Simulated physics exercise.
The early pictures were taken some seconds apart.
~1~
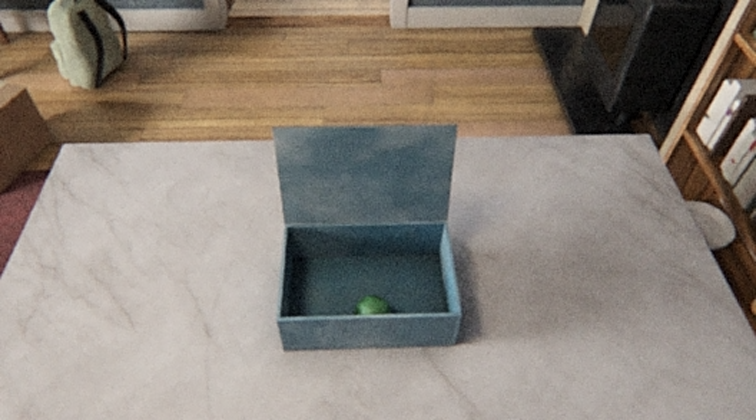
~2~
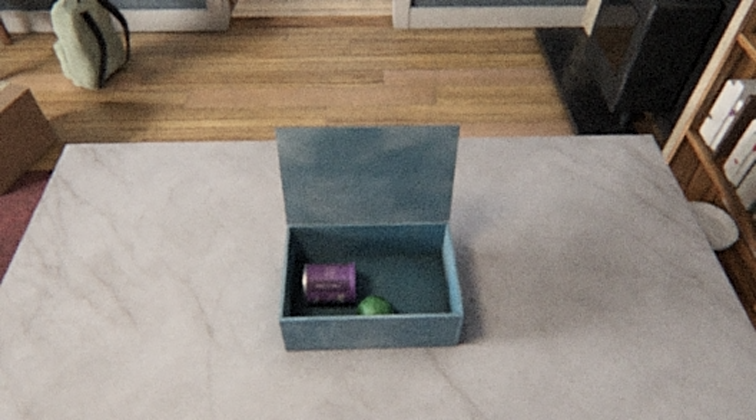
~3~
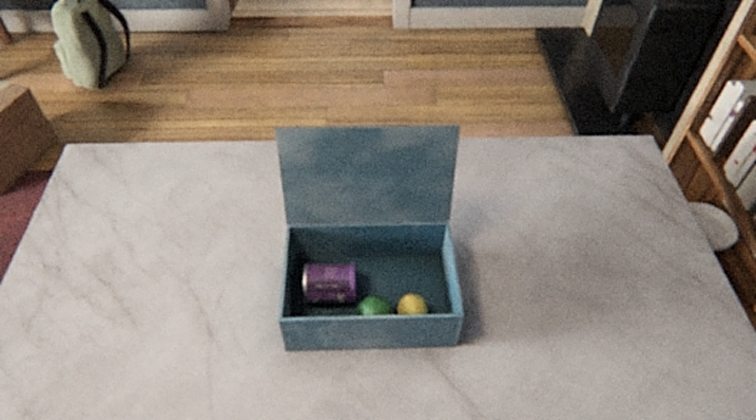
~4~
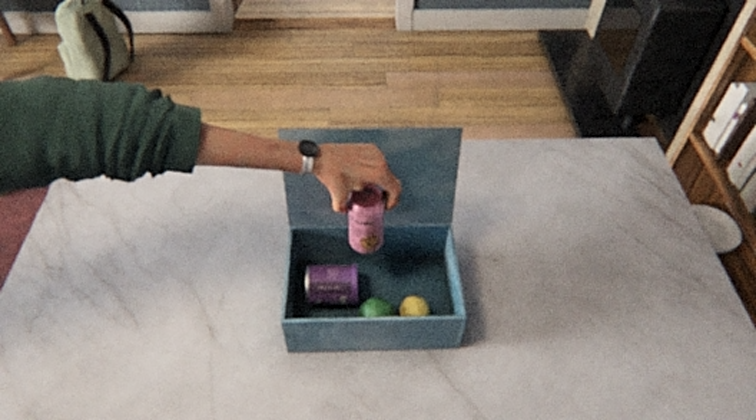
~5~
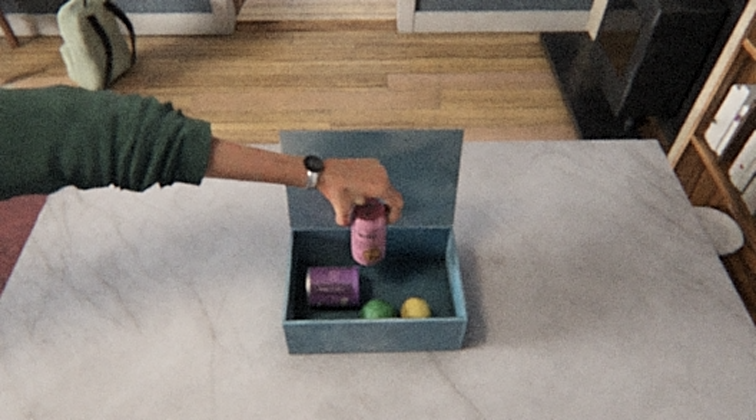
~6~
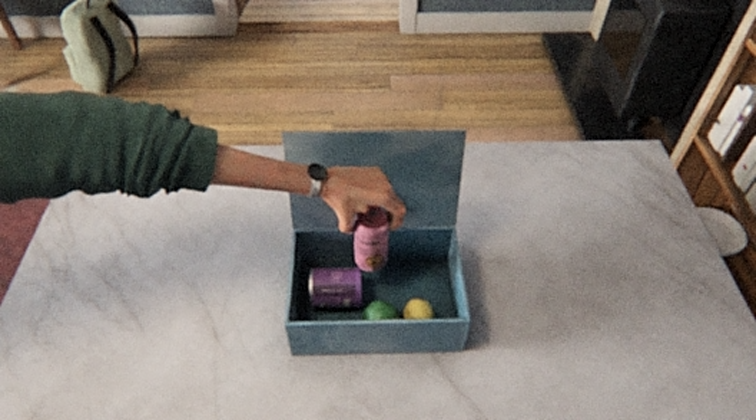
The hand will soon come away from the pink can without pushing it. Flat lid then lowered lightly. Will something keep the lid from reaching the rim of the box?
The lid goes all the way down.
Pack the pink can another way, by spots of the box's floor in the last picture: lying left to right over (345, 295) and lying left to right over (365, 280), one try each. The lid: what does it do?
With the first placement the lid lies closed; with the second it lies closed.
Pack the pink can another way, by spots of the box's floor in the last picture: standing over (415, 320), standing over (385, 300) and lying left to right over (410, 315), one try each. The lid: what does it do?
Closed, Open, Closed.
Then, 0.90 s on from there, lid starting down; pink can on its side near (409, 288); purple tin shifted about its own width; yellow lemon shifted a little.
Then, 1.80 s on from there, lid 41° above the rim; pink can on its side near (408, 288); purple tin shifted about its own width; yellow lemon shifted a little.
In the end, lid shut; toppled in the box, pink can; moved from the start, purple tin; the other 2 unmoved. At the end, from the last picture's camera, pink can near (408, 284).
